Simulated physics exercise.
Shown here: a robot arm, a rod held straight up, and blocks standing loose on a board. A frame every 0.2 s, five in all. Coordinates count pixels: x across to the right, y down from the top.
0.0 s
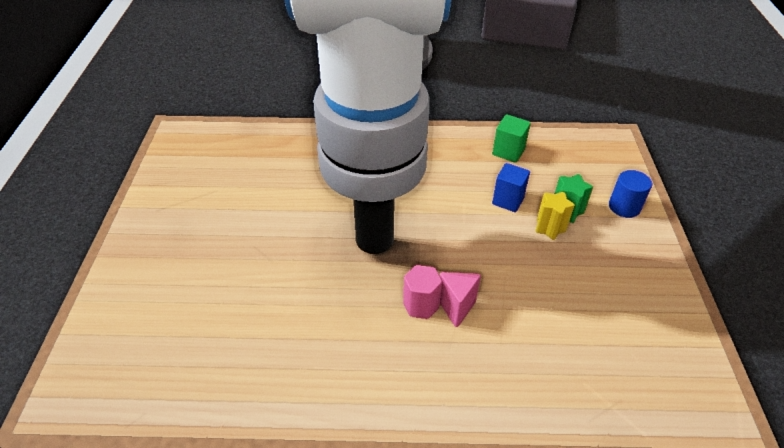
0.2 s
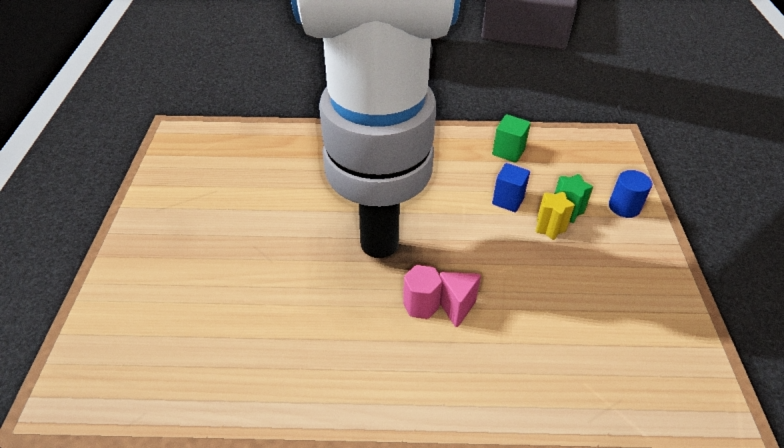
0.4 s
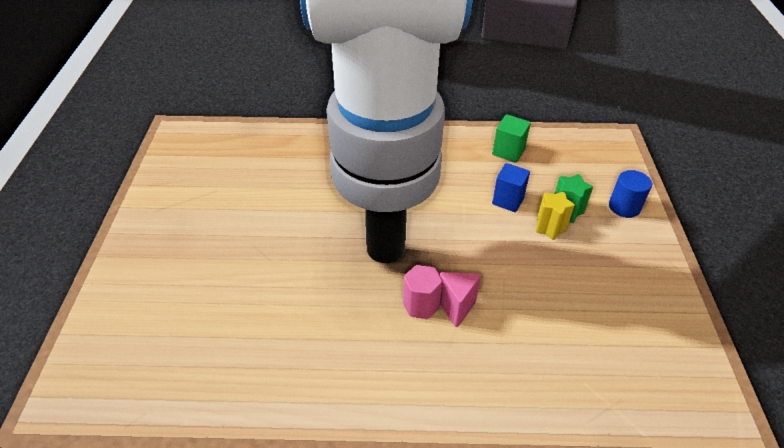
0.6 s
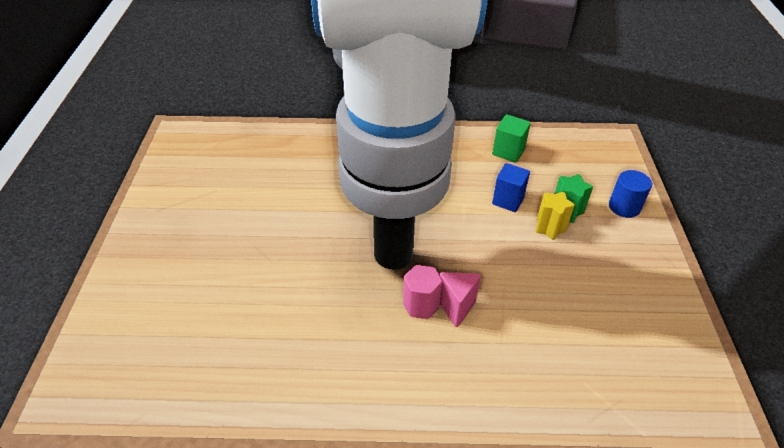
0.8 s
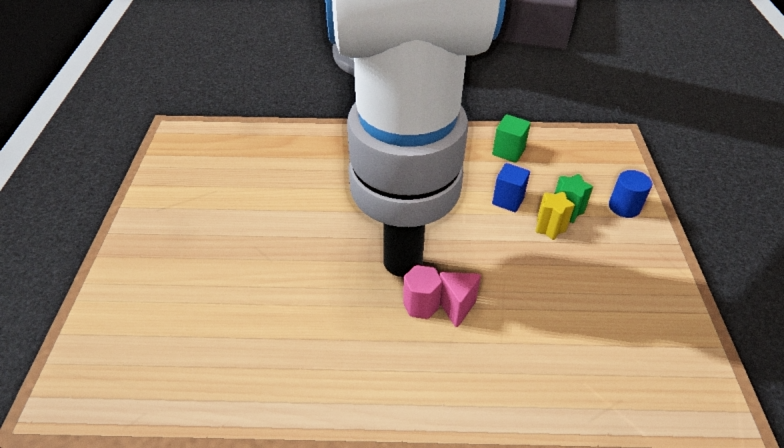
A white and grey robot arm with a black rod pointing straight down stands over a pale wooden board, seen from above at an angle by a still camera. A pink hexagonal block and a pink triangle sit together near the middle, with green, blue and yellow blocks at the upper right. The arm slides the rod slightly right and nearer, close to the motionless pink pair.
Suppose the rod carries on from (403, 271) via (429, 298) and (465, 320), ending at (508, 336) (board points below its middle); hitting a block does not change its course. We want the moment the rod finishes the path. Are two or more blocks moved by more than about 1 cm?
I'd say yes.
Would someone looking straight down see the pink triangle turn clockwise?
The answer is no.
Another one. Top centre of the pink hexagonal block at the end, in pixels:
The centre of its top will be at (447, 322).
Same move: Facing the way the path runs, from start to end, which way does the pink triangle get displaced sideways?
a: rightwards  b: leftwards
b.
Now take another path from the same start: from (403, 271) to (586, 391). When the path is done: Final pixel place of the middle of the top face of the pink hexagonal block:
The answer is (440, 308).
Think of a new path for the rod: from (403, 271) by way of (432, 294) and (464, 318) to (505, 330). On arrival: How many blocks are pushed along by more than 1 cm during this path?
Moved: 2.
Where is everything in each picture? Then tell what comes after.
In the first frame, rod's lower end (375, 240); pink hexagonal block (423, 278); pink triangle (461, 282).
In the second frame, rod (380, 244); blocks still.
In the third frame, rod (386, 249); blocks still.
In the fourth frame, rod (394, 255); blocks still.
In the fifth frame, rod (403, 262); pink hexagonal block (423, 278); pink triangle (461, 282).
On the path given first. One third of the way, rod (431, 290); pink hexagonal block (438, 305), turned 30° clockwise; pink triangle (474, 289).
Two thirds of the way, rod (467, 312); pink hexagonal block (447, 322), turned 85° clockwise; pink triangle (514, 303), turned 35° anticlockwise.
At the end, rod (510, 327); pink hexagonal block (447, 322), turned 85° clockwise; pink triangle (551, 309), turned 100° anticlockwise.
